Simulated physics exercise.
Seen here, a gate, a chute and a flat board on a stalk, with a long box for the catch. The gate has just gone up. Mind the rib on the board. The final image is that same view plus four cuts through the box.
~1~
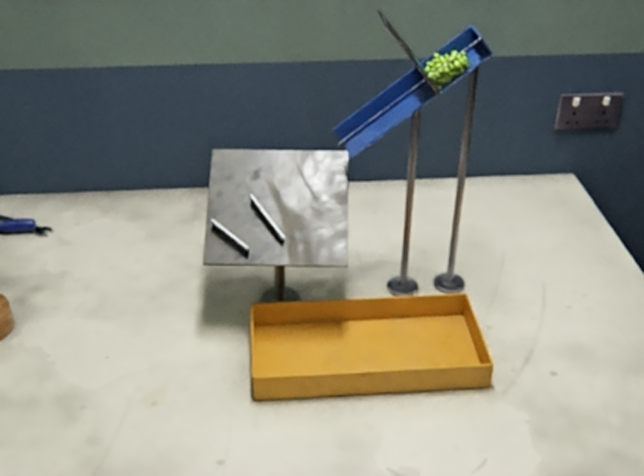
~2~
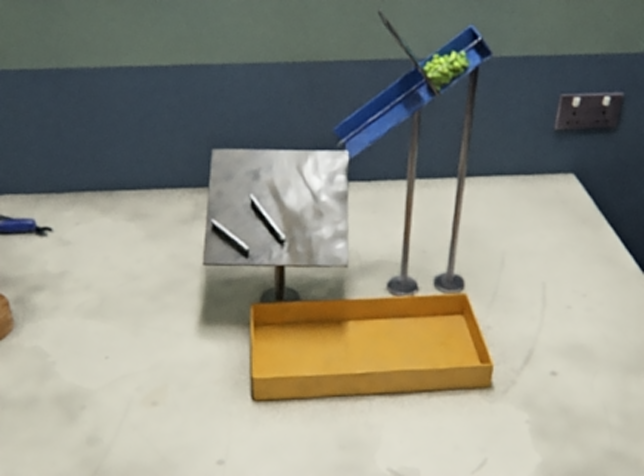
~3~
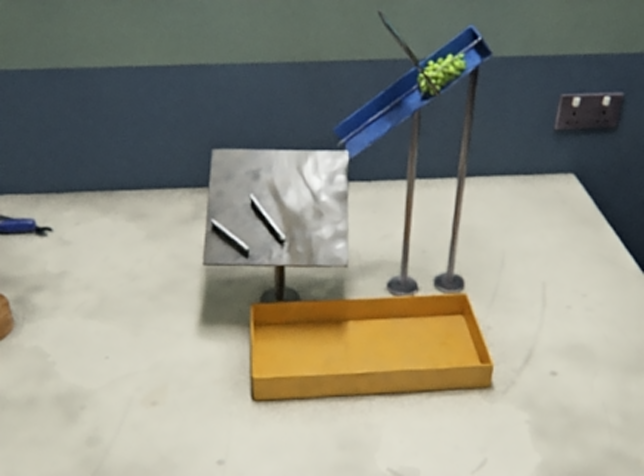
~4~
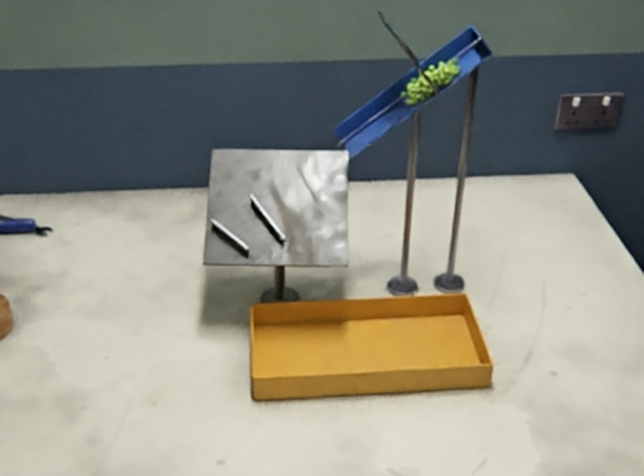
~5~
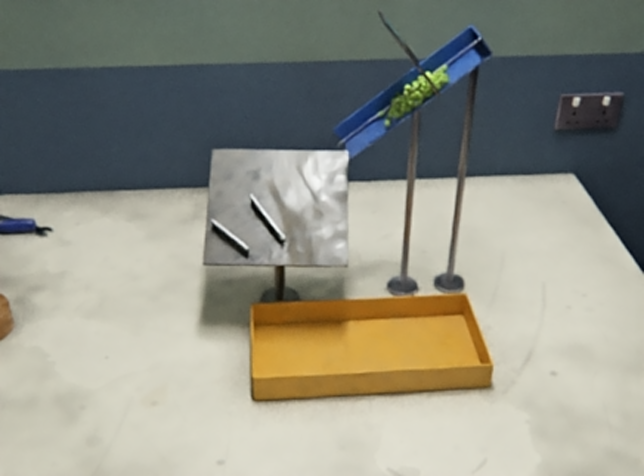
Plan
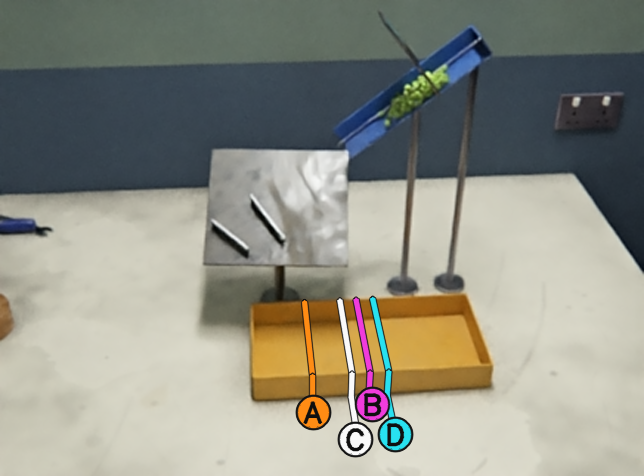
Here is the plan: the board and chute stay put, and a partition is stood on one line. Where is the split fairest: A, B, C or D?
Use line A.
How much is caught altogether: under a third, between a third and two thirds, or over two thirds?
About that: Over two thirds.
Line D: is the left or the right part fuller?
The left side.
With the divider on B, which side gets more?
The left side.
On the marked copy, line A crosses the front rim at (312, 374); line B crosses the front rim at (369, 371); line C crosses the front rim at (351, 372); line D crosses the front rim at (388, 370).
With A, of what is caught, about a third on the left of the divider, about two thirds on the right.
With B, of what is caught, all on the left of the divider, none on the right.
With C, of what is caught, all on the left of the divider, none on the right.
With D, of what is caught, all on the left of the divider, none on the right.
